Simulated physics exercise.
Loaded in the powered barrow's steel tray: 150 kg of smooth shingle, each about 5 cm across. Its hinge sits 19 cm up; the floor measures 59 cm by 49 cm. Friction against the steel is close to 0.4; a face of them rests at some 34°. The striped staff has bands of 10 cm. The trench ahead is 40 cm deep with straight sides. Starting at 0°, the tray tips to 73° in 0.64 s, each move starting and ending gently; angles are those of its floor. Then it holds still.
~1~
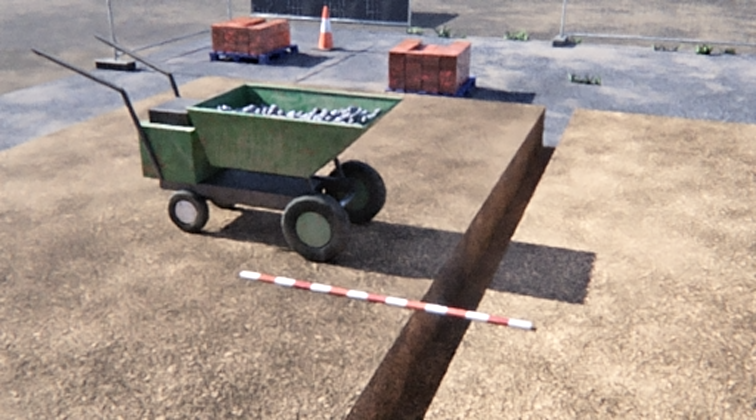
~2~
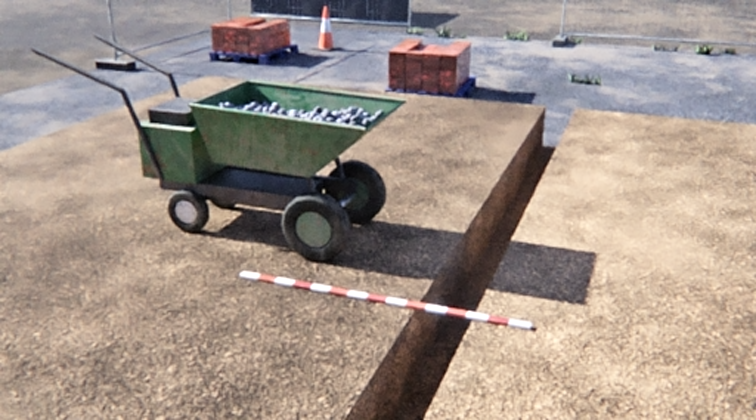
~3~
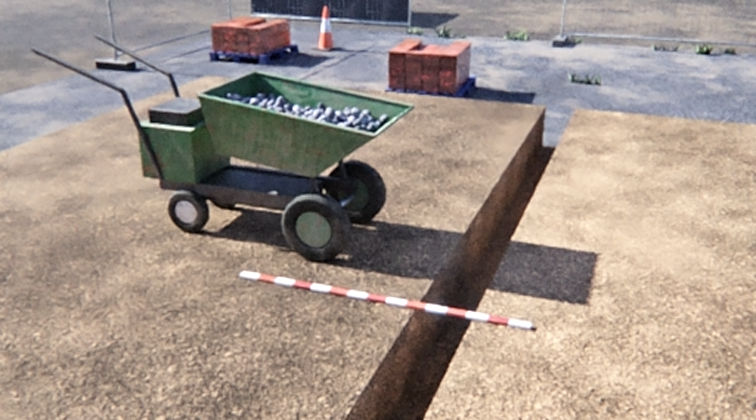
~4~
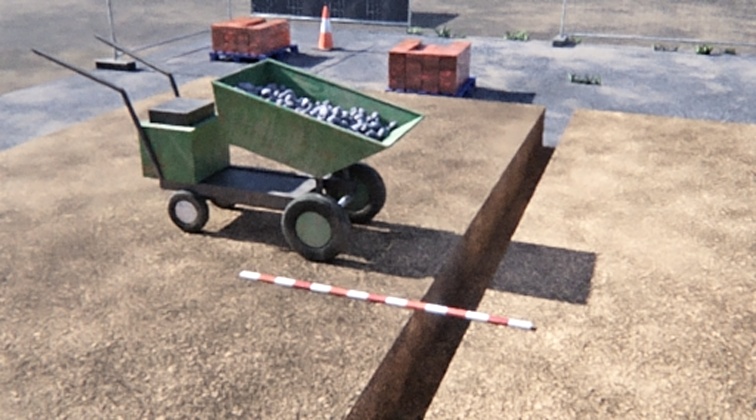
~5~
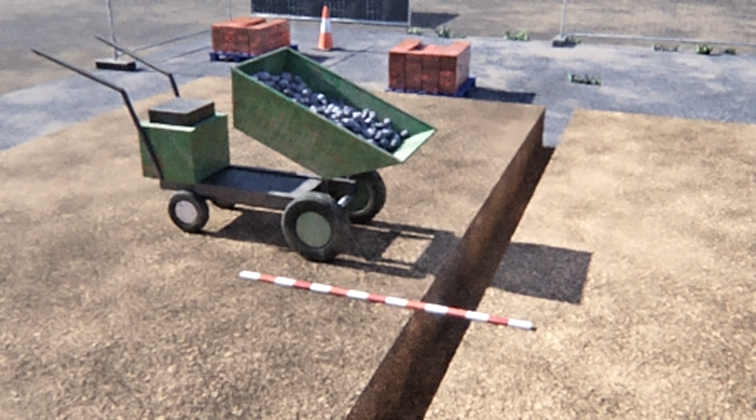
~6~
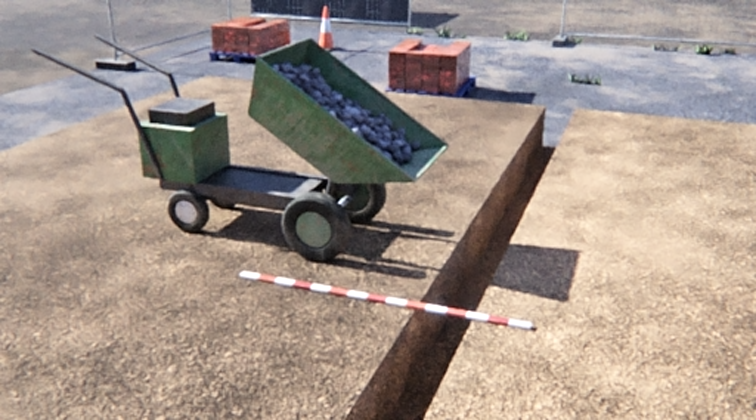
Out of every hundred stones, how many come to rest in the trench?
Roughly 72 per cent ends in the trench.
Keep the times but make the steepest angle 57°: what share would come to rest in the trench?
It would be near 60 per cent.
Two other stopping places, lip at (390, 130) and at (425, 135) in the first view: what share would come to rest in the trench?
First some 35, then 0 per cent.
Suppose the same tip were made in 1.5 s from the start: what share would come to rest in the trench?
It would be near 90 per cent.
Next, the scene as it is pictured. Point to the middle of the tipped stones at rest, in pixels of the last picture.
Their middle is at about (483, 305).
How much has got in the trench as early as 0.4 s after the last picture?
About 35 per cent by then.
Then, 0.2 s after the last picture the floor is at 62°, 100 % in the tray; the foremost stones are at (433, 212).
Then, 0.4 s after the last picture the floor is at 73°, 65 % in the tray, 33 % in the trench, 3 % past the trench; the foremost stones are at (512, 267).
Then, 0.8 s after the last picture the floor is at 73°, 2 % in the tray, 70 % in the trench, 28 % past the trench; the foremost stones are at (685, 298).
Then, 2.7 s after the last picture the floor is at 73°, 0 % in the tray, 72 % in the trench, 28 % past the trench; the foremost stones are past the picture's edge.
